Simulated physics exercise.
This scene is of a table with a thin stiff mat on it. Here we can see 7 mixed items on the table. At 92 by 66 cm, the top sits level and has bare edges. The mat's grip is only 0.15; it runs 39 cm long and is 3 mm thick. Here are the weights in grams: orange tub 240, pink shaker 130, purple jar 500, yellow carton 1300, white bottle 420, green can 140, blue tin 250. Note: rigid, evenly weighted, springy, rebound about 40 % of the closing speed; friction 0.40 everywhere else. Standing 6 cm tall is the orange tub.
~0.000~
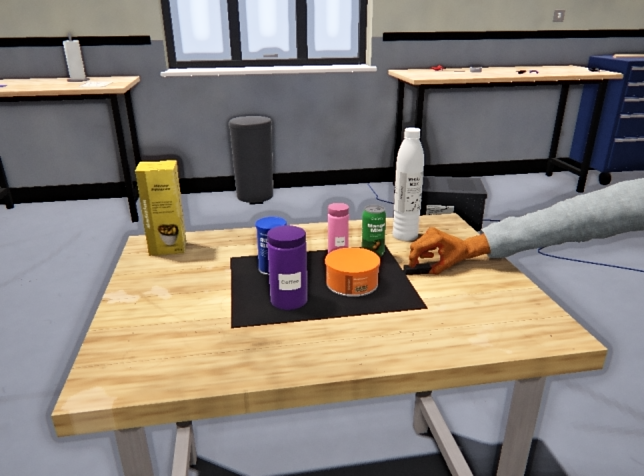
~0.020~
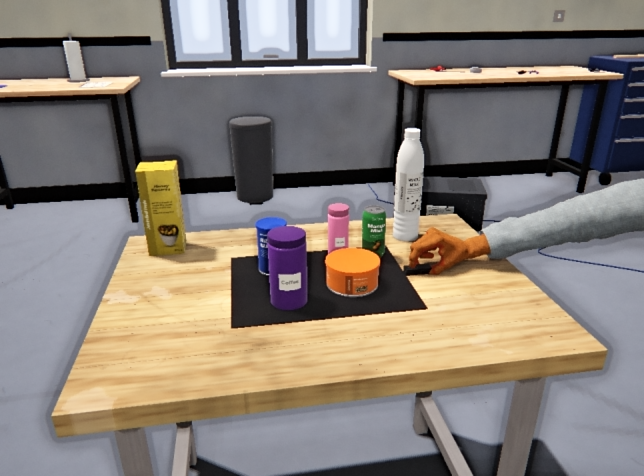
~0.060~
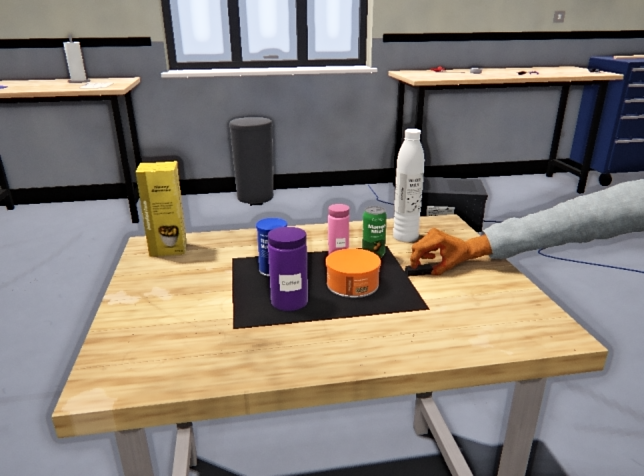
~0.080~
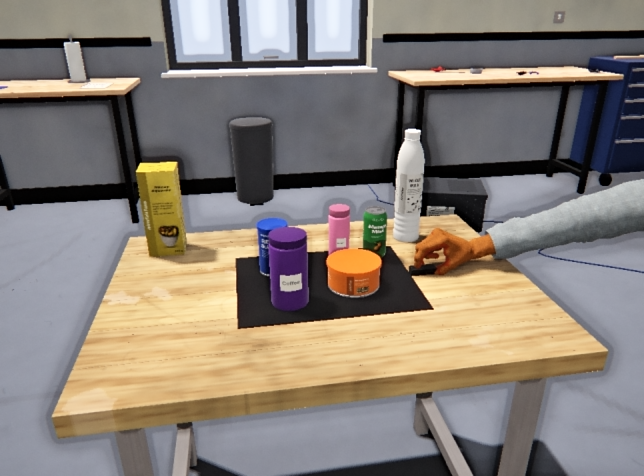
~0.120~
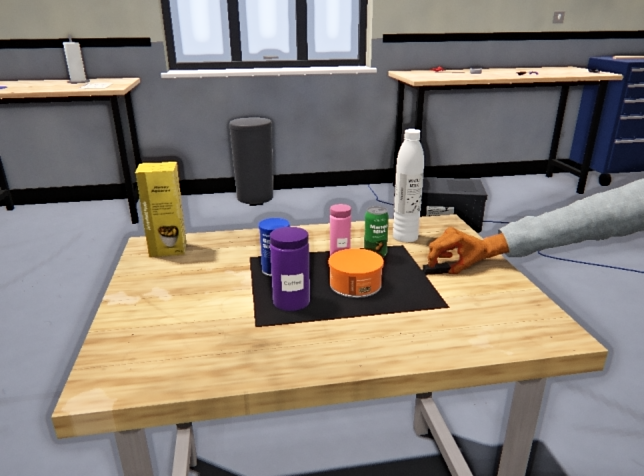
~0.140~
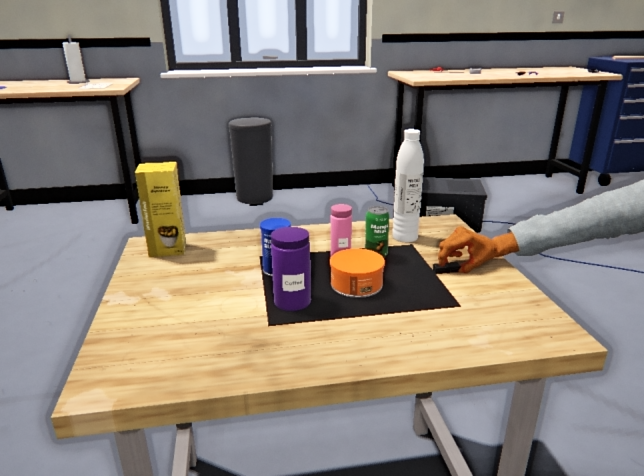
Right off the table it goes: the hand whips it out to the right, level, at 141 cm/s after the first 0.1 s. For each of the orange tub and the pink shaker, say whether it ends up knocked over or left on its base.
The orange tub rides it out. The pink shaker gets bowled over.
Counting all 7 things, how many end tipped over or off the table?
Total: 2.
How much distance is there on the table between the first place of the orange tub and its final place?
12 cm.
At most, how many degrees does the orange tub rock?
About 2°.
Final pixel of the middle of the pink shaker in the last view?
Near (406, 254).
After 0.34 s, 35 cm of pull; pink shaker slid 7 cm near (366, 233); orange tub slid 8 cm near (387, 270); green can slid 7 cm.
After 0.44 s, 49 cm of pull; pink shaker leaning 15° near (376, 231); orange tub slid 12 cm near (404, 269); green can leaning 4°.
After 0.84 s, 89 cm of pull; pink shaker on its side near (402, 249); orange tub slid 12 cm near (407, 269); green can on its side.
At rest (2.8 s), tipped over on the table, pink shaker and green can; not toppled but over 6 cm from the start, orange tub; the other 4 in place, give or take 6 cm. Seen from the same camera at the end, orange tub near (407, 269), pink shaker near (406, 254).
